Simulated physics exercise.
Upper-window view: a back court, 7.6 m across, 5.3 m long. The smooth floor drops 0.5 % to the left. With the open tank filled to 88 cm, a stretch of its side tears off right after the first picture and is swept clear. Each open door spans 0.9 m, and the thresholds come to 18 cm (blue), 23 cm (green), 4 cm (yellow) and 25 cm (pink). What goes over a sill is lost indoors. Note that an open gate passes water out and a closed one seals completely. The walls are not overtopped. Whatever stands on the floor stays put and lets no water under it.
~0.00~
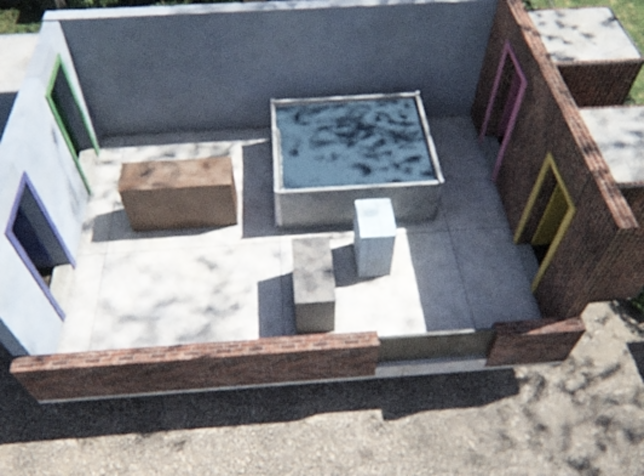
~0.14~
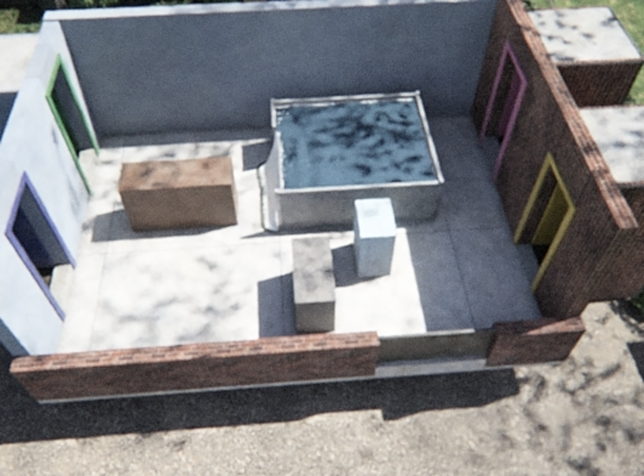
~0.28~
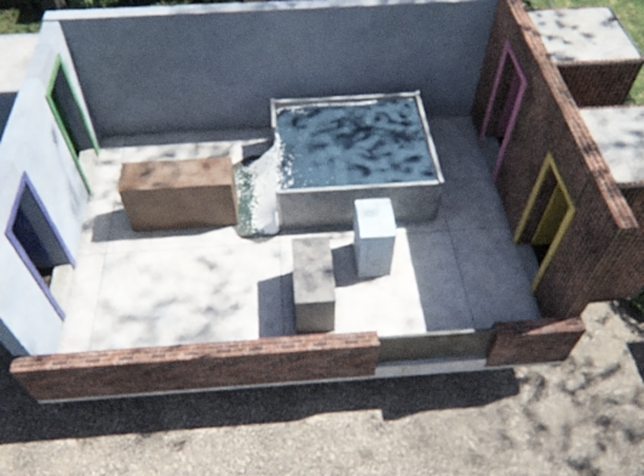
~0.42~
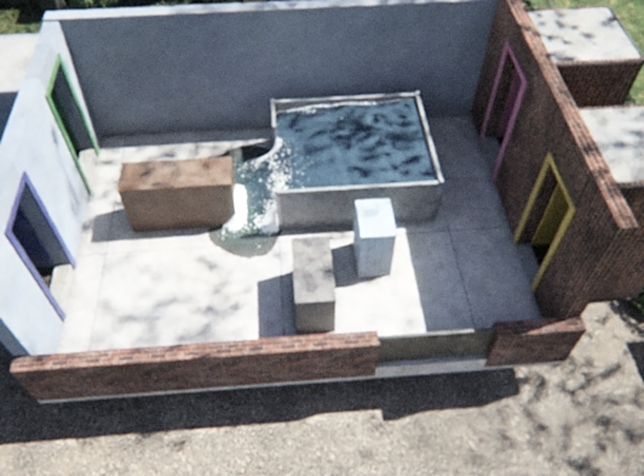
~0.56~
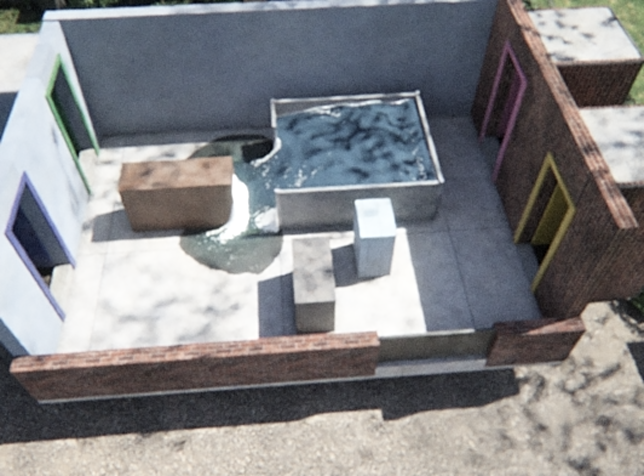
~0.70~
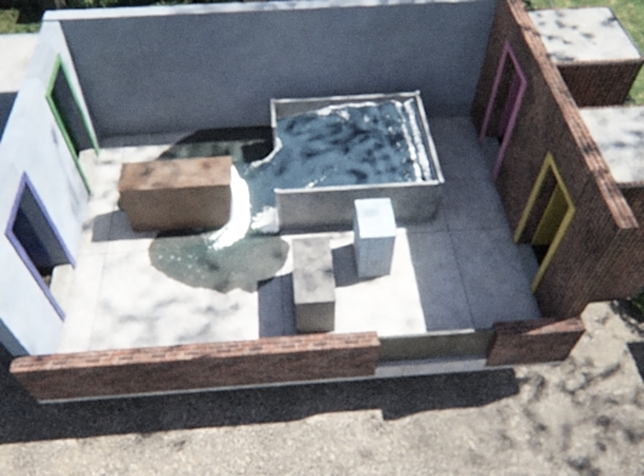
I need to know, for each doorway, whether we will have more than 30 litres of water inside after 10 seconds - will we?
Here is how it goes: The blue door, yes, more than that; the green door, yes, more than that; the yellow door, yes, more than that; the pink door, no, not that much.
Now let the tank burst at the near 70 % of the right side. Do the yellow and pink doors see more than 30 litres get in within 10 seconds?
Yellow: Exceeding the limit; pink: Exceeding the limit.
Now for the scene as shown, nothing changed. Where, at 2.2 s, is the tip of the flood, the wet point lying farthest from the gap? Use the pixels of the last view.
That's around (52, 378) in the last picture.
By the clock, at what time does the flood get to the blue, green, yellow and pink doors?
Times: Blue 1.2 seconds, green 0.9 seconds, yellow 4.5 seconds, pink 6.5 seconds.
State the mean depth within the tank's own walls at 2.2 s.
44 cm.
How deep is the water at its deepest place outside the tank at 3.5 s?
Some 40 cm deep.
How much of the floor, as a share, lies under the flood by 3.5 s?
65 %.
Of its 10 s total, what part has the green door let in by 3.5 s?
Some 85 in a hundred.
After 1.4 s water covers 50 % of the floor and is deepest (67 cm) near (245, 210); blue door 6 cm at the sill, 0 L in, green door 41 cm at the sill, 22 L in, yellow door not reached, pink door not reached.
After 2.2 s water covers 55 % of the floor and is deepest (55 cm) near (245, 210); blue door 19 cm at the sill, 0 L in, green door 47 cm at the sill, 101 L in, yellow door not reached, pink door not reached.
After 3.5 s water covers 65 % of the floor and is deepest (40 cm) near (67, 306); blue door 29 cm at the sill, 23 L in, green door 33 cm at the sill, 206 L in, yellow door not reached, pink door not reached.
After 6.0 s water covers 85 % of the floor and is deepest (35 cm) near (291, 318); blue door 25 cm at the sill, 116 L in, green door 23 cm at the sill, 240 L in, yellow door 5 cm at the sill, 2 L in, pink door not reached.
After 10.0 s water covers 100 % of the floor and is deepest (22 cm) near (85, 220); blue door 19 cm at the sill, 150 L in, green door 17 cm at the sill, 241 L in, yellow door 10 cm at the sill, 55 L in, pink door 13 cm at the sill, 0 L in.
